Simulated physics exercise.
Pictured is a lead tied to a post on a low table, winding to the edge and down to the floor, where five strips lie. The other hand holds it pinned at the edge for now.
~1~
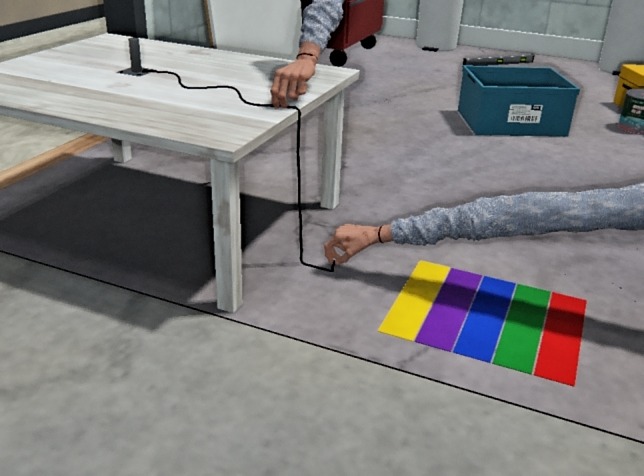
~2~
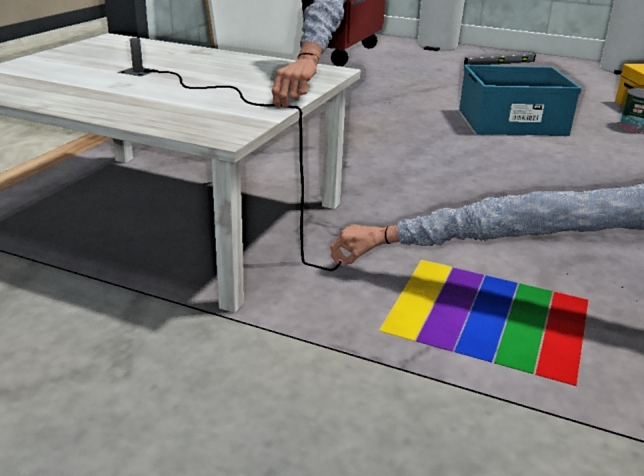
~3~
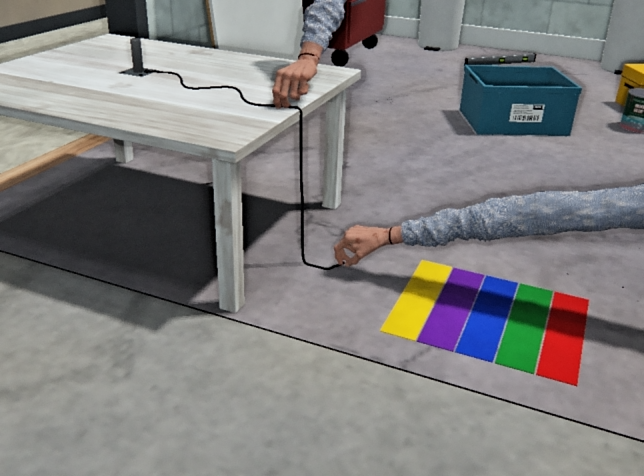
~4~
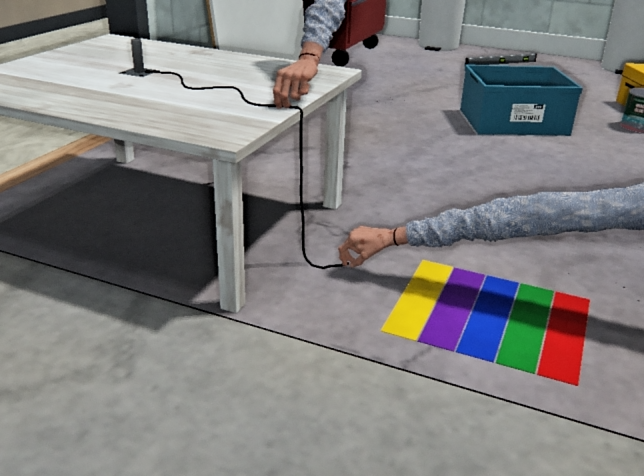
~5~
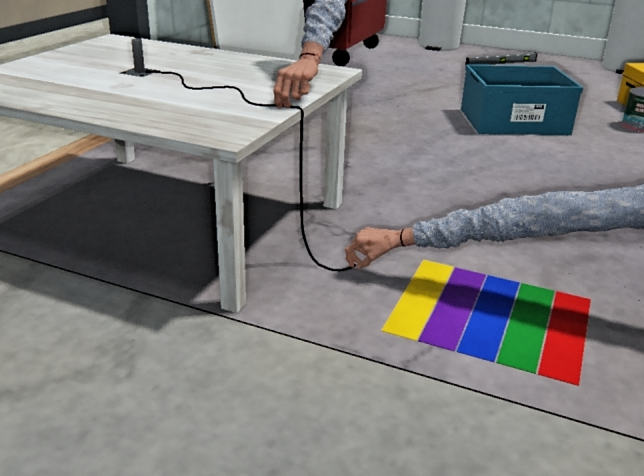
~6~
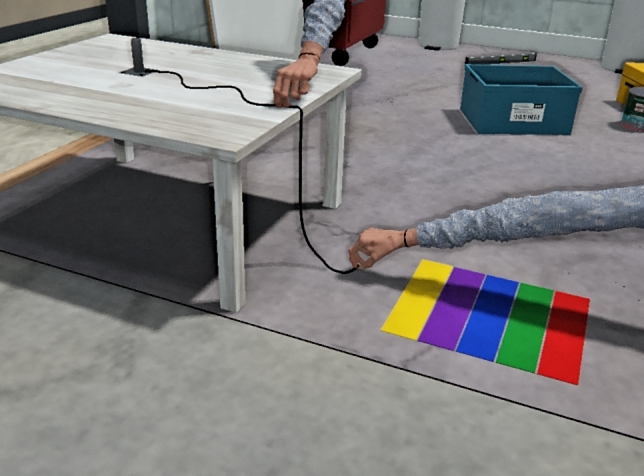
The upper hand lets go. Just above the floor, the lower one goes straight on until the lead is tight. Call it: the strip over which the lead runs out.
Blue.
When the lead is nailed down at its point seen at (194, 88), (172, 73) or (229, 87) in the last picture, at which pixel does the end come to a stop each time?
Expect roughly (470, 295) for the first, (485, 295) for the second and (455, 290) for the third.
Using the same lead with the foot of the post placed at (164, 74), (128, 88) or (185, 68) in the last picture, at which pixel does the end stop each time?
About (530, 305), then (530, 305), then (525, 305).
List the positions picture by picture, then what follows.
End (334, 261); yellow (403, 321); purple (440, 331); blue (477, 341); green (517, 352); red (557, 363), in the first picture.
End (341, 262); lead through (174, 74) (201, 88) (243, 98) (300, 113) (303, 186) (302, 248), in the second picture.
End (344, 263), in the third picture.
End (349, 263); lead through (175, 74) (202, 89) (244, 98) (301, 113) (301, 186) (303, 248), in the fourth picture.
End (355, 265), in the fifth picture.
End (359, 265); lead through (175, 74) (201, 88) (244, 98) (301, 113) (300, 185) (311, 247), in the sixth picture.
Early on, end near (429, 283); over yellow.
Midway, end near (468, 292); over purple.
At the end of the slack, end near (493, 298); over blue. Over blue.
